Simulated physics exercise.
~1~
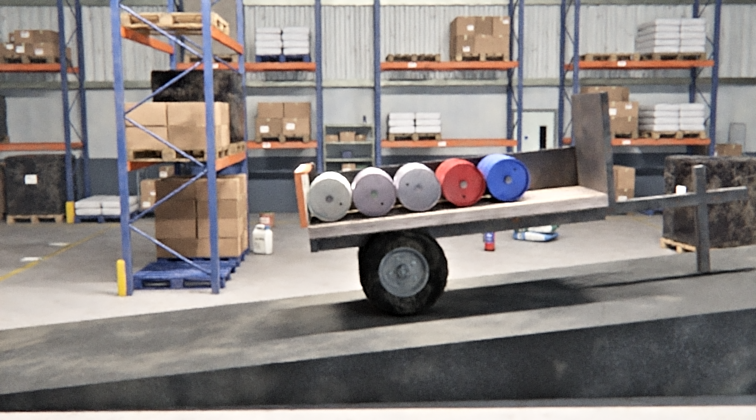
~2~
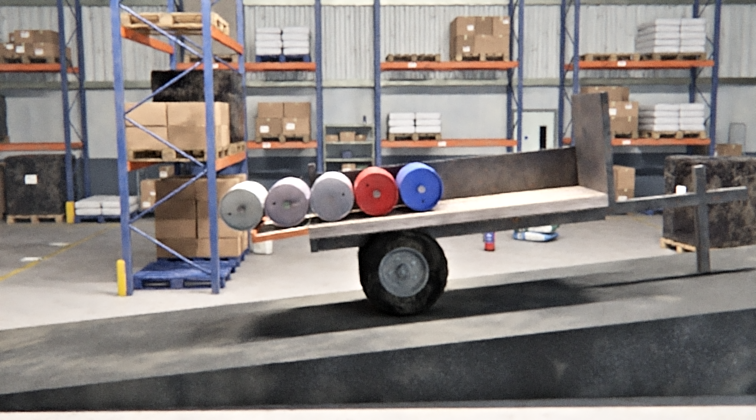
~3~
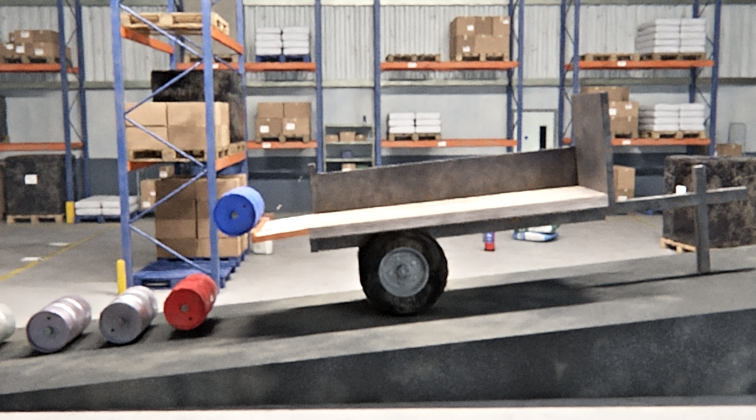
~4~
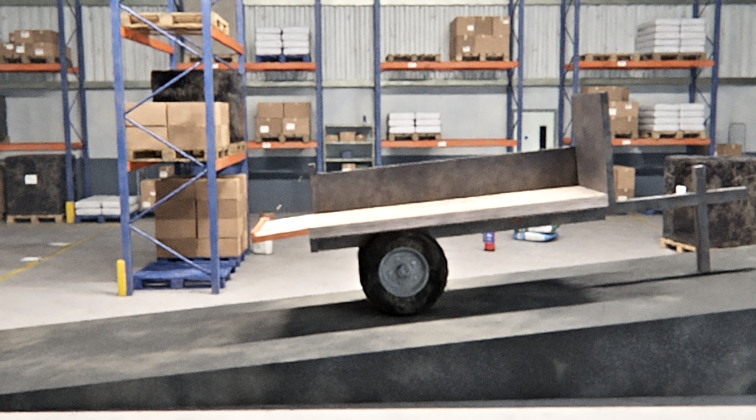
Five kegs, the last two red and blue, rolled left down a tilted trailer bed as its tailgate dropped open, tumbled off the edge onto the slope with the blue one last, and went out of view, leaving the trailer empty.
